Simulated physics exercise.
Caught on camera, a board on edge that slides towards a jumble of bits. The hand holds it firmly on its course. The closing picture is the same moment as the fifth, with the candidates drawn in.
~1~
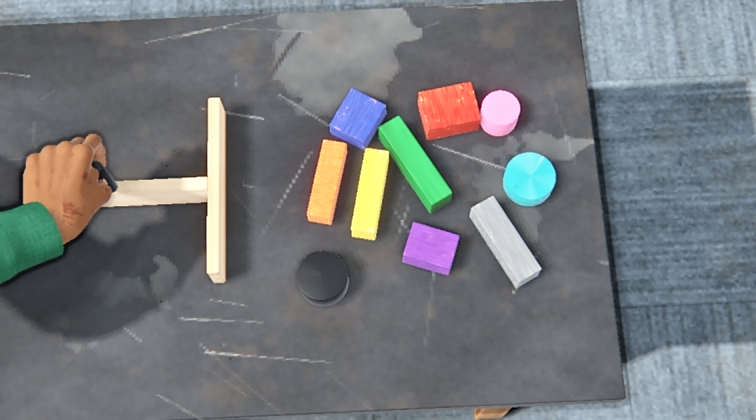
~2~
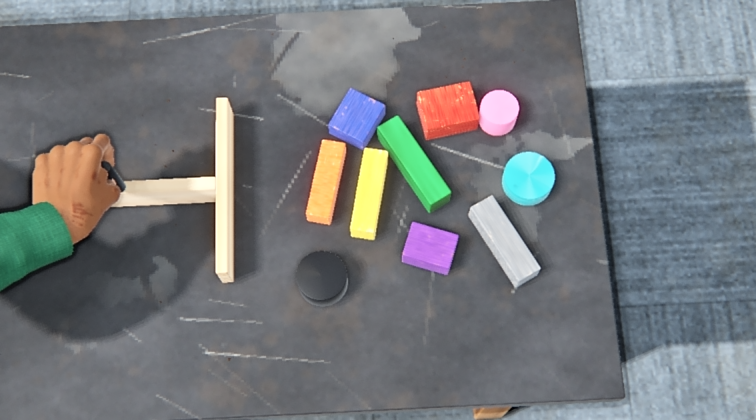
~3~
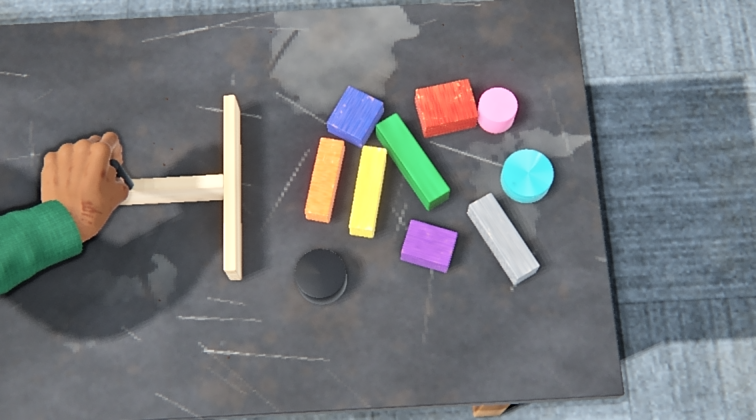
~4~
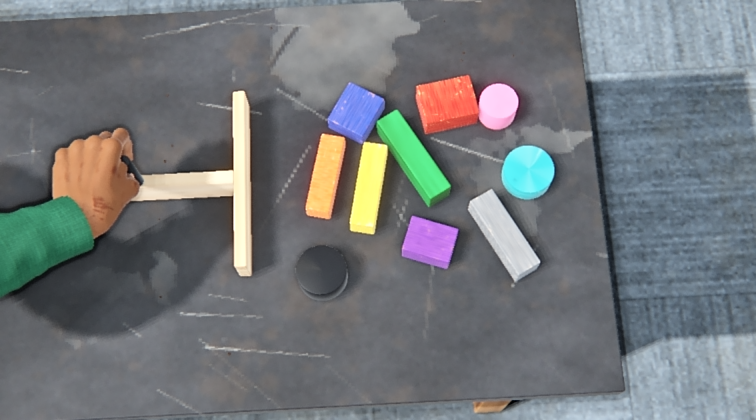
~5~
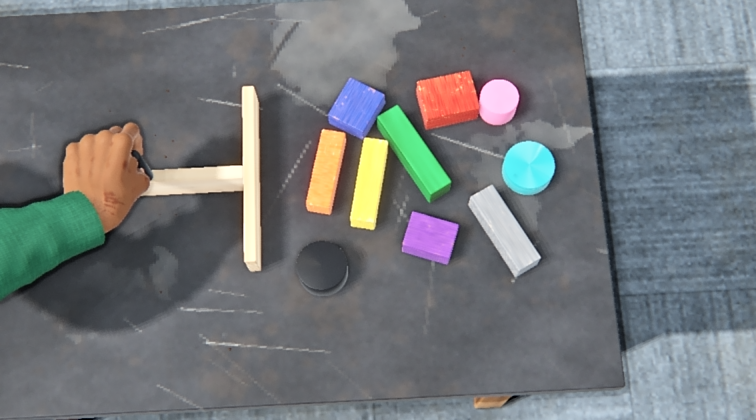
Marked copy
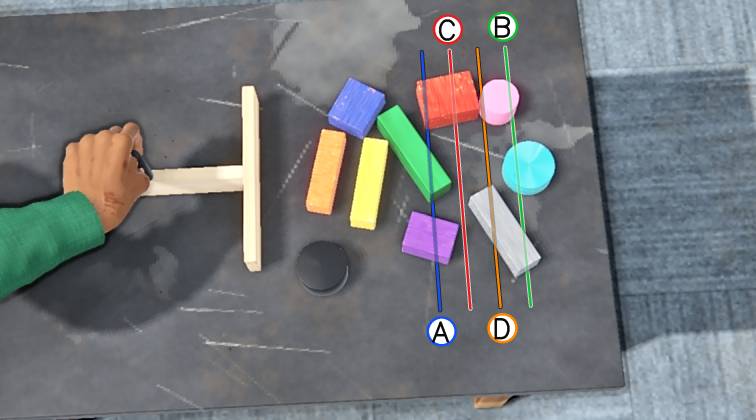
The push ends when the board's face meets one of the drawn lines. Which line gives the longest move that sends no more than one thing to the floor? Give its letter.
At D, and not beyond.
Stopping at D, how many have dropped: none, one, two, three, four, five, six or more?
One.
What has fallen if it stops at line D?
The pink tin goes over.
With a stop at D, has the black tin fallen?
No.
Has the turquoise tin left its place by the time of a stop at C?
Yes.
On the marked copy, A at (431, 176); B at (517, 171); C at (460, 174); D at (489, 173).
Following D. Soon after the start, board (335, 167); black tin (369, 275); blue block (367, 105).
Later, board (421, 162); pink tin (558, 82); red block (509, 89).
In the end, board (487, 159); pink tin over the edge; turquoise tin (587, 160); one fallen.
As for the rest, A is within the limit but short; B drops two; C is within the limit but short.
